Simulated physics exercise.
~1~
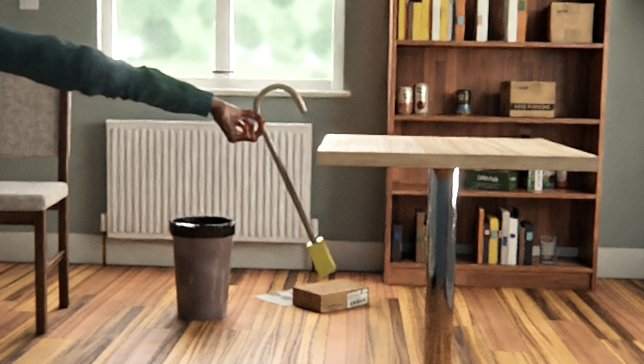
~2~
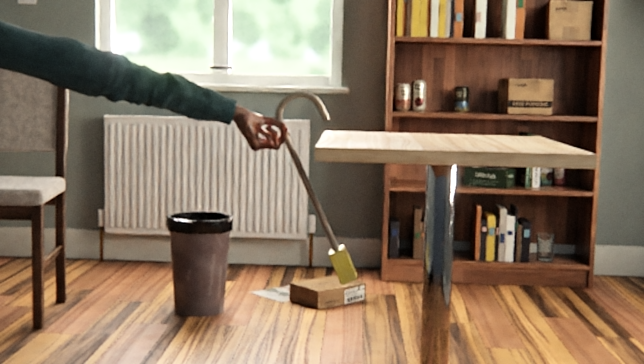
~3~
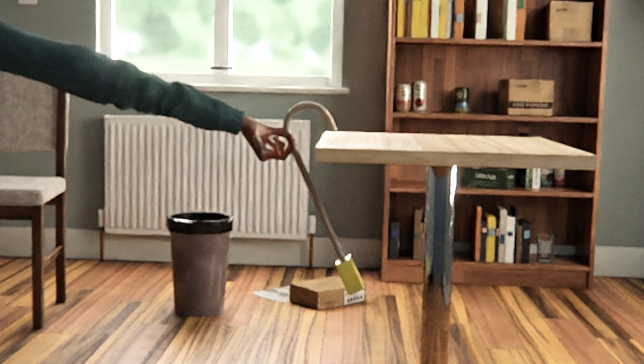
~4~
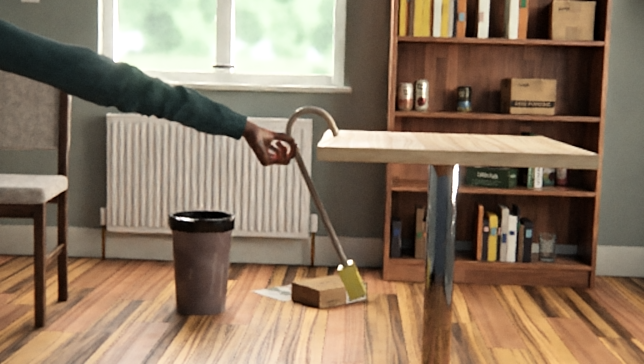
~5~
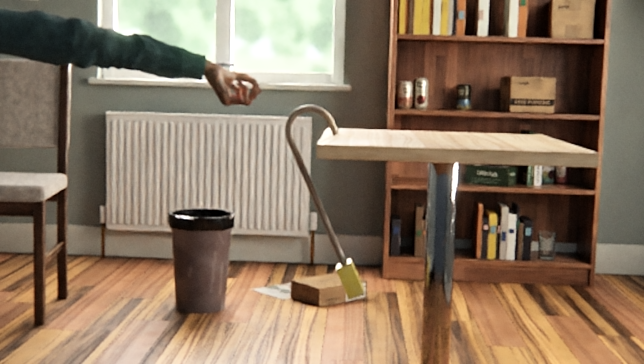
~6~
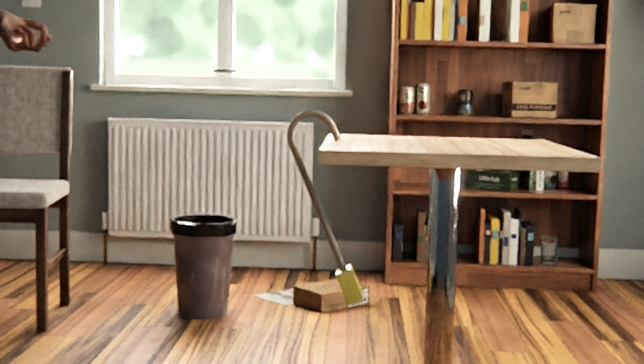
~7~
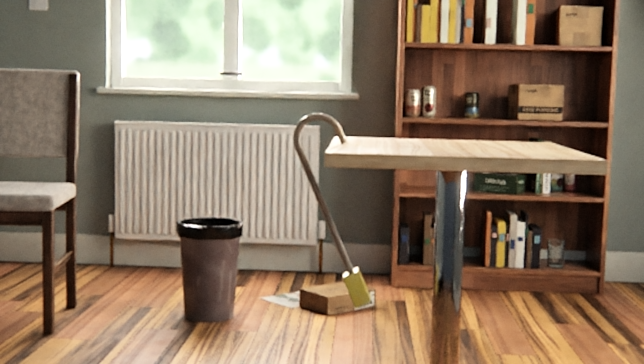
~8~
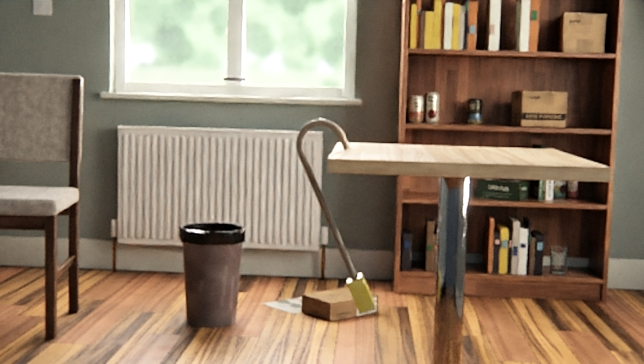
A yellow brush with a long hooked handle was moved right and down by a hand until its hook met the edge of the table top. The hand let go and drew back out of view, and the brush stayed hanging from the table.
